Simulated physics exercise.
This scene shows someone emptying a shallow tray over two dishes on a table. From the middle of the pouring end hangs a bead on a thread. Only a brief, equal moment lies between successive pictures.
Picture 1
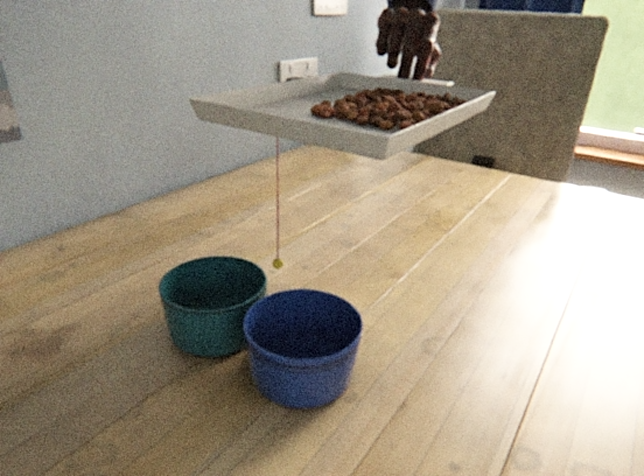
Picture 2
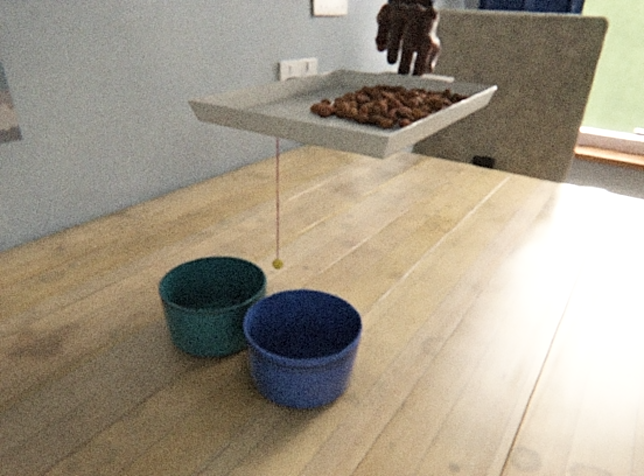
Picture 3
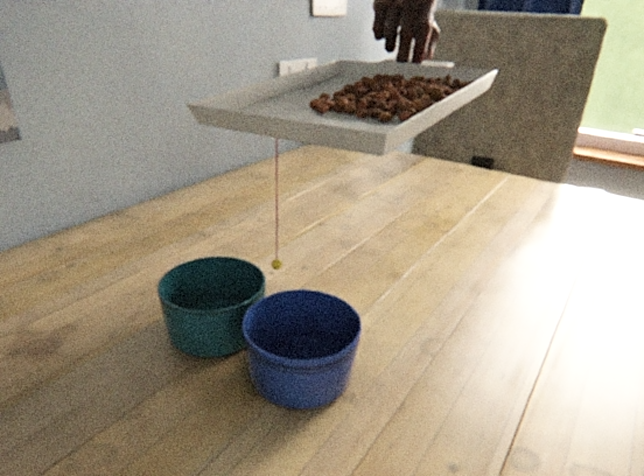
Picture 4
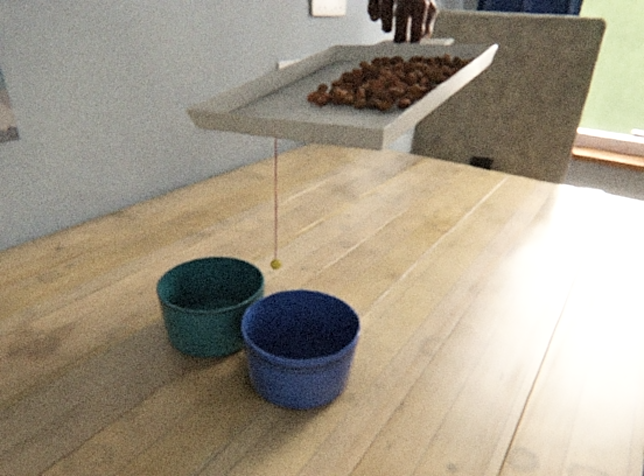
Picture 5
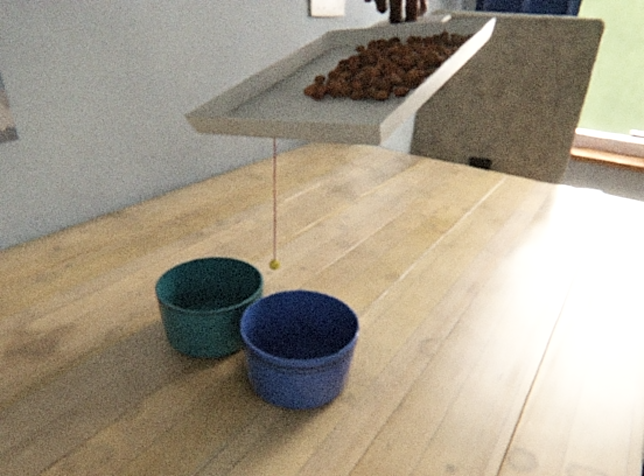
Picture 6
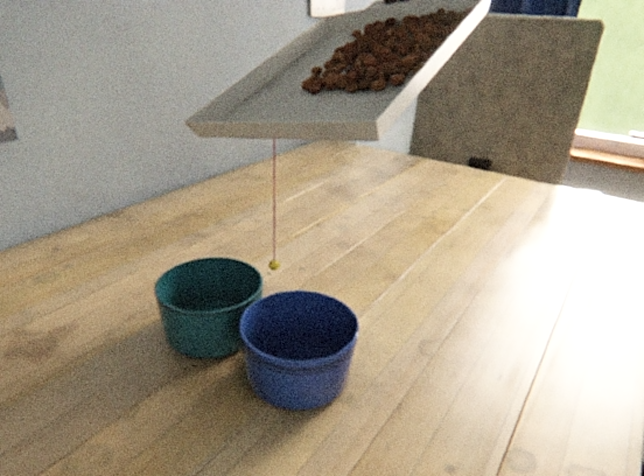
A hand raises the far side of a gray tray holding brown kibble above two bowls.
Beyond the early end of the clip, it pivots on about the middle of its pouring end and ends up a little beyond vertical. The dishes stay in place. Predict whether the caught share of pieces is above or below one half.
Below one half.
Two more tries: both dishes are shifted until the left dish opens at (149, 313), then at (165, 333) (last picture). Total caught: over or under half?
Short of half, then short of half.
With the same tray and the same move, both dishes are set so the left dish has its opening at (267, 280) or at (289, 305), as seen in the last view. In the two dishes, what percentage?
Roughly 0% on the first try and 0% on the second.
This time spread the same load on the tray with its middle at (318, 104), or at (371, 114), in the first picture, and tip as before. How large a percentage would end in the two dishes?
50 % and 50 %.
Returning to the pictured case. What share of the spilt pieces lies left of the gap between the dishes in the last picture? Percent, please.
About 100 percent.
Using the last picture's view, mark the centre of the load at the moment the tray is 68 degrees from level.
Somewhere about (211, 139).
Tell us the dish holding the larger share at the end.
Result: The left of the two takes it.
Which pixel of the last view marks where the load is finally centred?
Somewhere around (166, 308) in the final view.
Soon, tray tipped steeply; about two thirds on the tray; about a third in the air.
A while on, tray tipped past a quarter turn; a stray few on the tray; about a third in the left dish; about two thirds outside both; a small part in the air.
Towards the end, tray tipped past a quarter turn; about a third in the left dish; about two thirds outside both.
Finally, tray tipped past a quarter turn; none in the right dish; about a third in the left dish; about two thirds outside both.
